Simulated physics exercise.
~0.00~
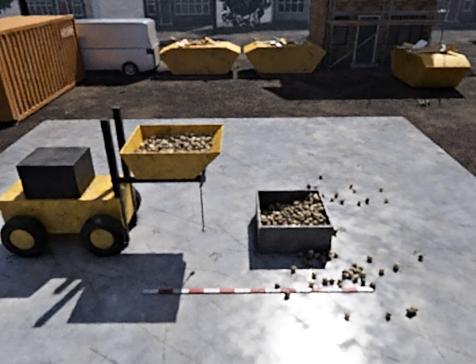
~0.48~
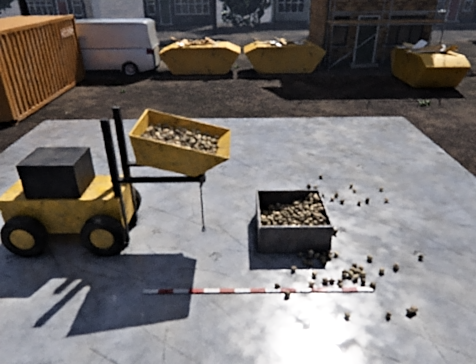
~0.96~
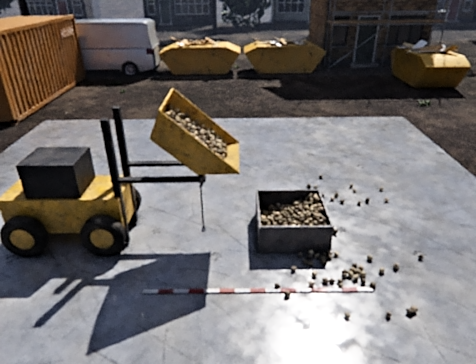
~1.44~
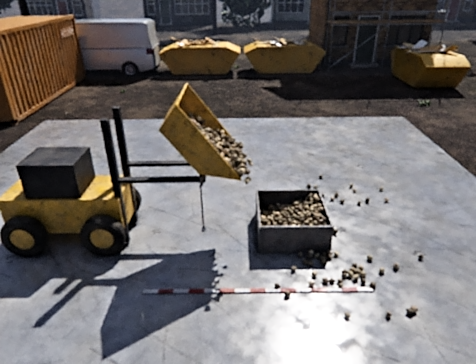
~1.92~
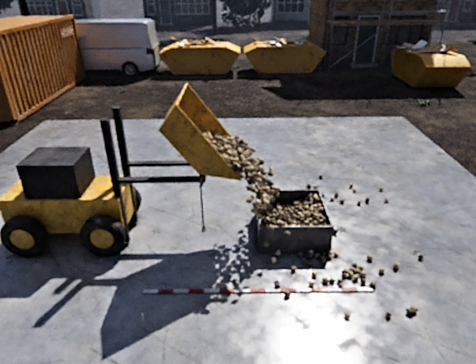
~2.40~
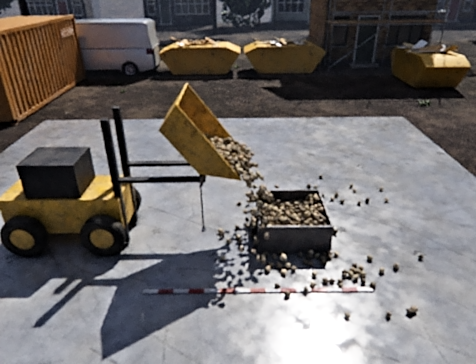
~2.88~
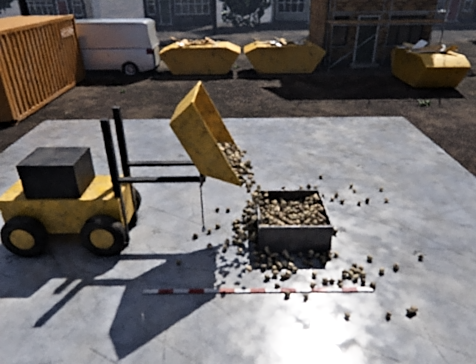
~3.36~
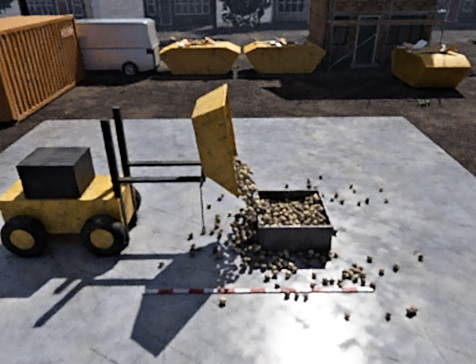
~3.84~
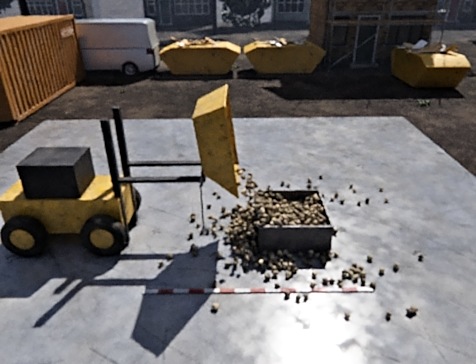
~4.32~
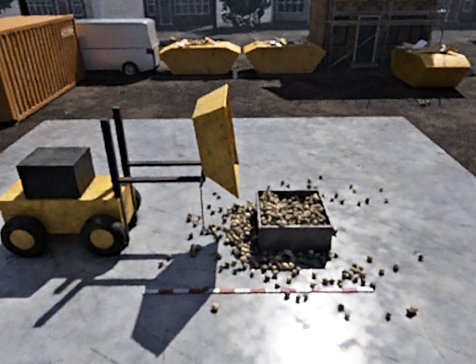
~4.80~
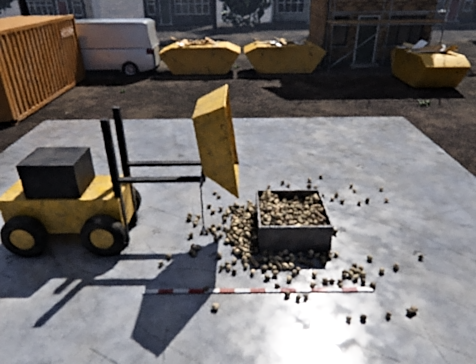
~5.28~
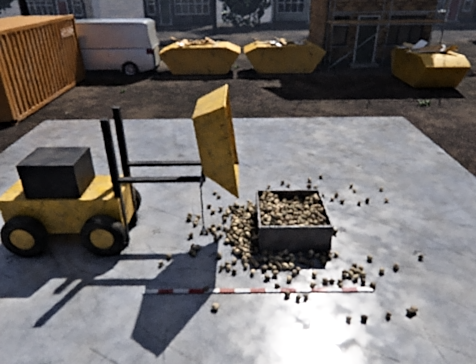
Yellow fork truck tipping a skip of round stones rightward in two stages, filling a dark bin and leaving stones scattered around it.
